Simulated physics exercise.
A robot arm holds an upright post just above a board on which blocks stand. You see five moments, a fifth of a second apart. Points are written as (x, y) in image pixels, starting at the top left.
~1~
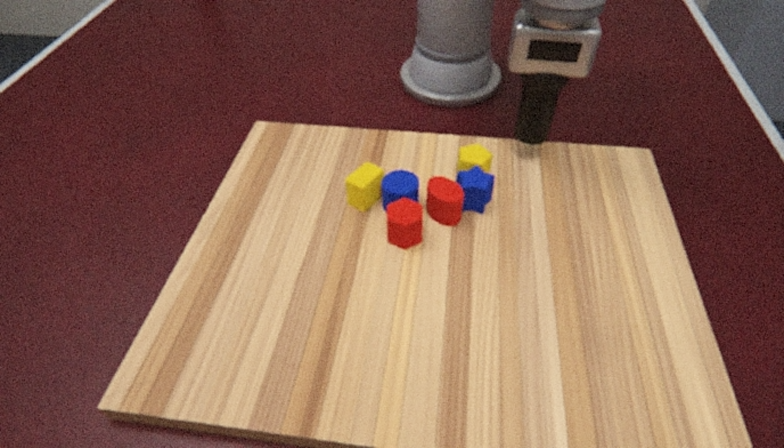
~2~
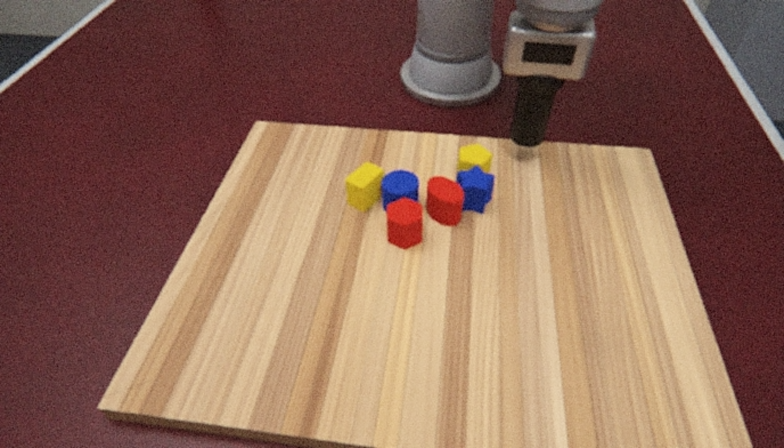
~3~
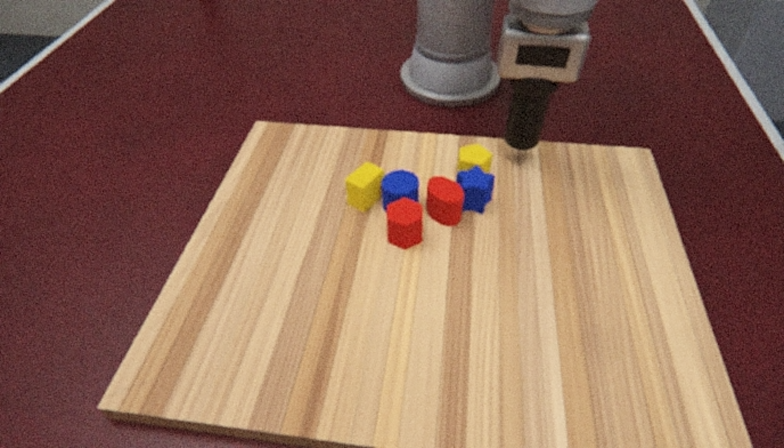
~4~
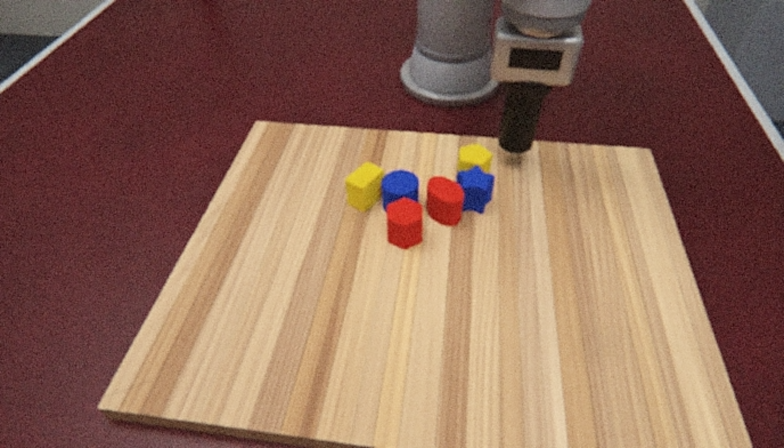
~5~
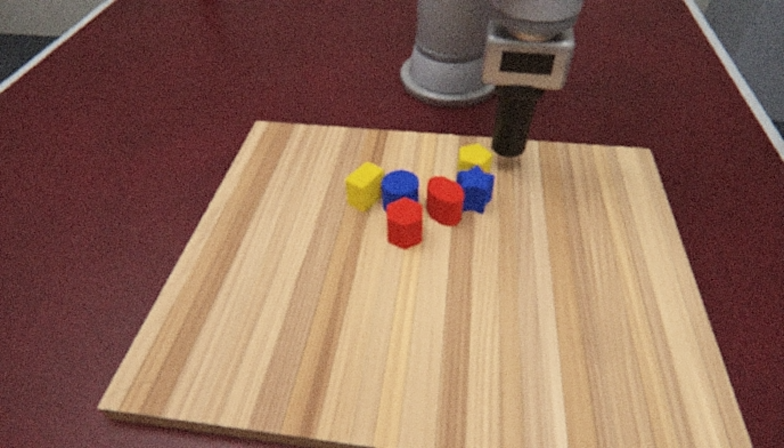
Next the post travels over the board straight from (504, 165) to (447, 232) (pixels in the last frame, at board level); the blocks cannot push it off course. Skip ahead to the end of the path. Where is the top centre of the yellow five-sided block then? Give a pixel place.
Around pixel (450, 162).
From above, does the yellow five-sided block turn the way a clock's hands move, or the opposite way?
My answer: Clockwise.
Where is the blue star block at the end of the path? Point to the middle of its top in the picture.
Final place: (414, 221).
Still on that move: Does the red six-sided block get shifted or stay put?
It shifts.
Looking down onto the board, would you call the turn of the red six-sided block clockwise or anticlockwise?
If we look at it from overhead, the red six-sided block pivots clockwise.
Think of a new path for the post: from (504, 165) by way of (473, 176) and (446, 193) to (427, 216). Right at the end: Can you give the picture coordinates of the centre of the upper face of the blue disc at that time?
At roughly (363, 194).
What follows on the original path. One third of the way, post at (490, 168); red oval block at (440, 195); yellow five-sided block at (458, 158), turned 45° clockwise; blue star block at (465, 179), turned 55° anticlockwise.
Two thirds of the way, post at (471, 190); red six-sided block at (384, 224), turned 30° clockwise; red oval block at (418, 213), turned 20° anticlockwise; yellow five-sided block at (450, 162), turned 85° clockwise; blue star block at (440, 197), turned 40° anticlockwise.
At the end, post at (448, 213); red six-sided block at (349, 242), turned 50° clockwise; red oval block at (388, 237), turned 15° anticlockwise; yellow five-sided block at (450, 162), turned 85° clockwise; blue star block at (414, 221), turned 35° anticlockwise.
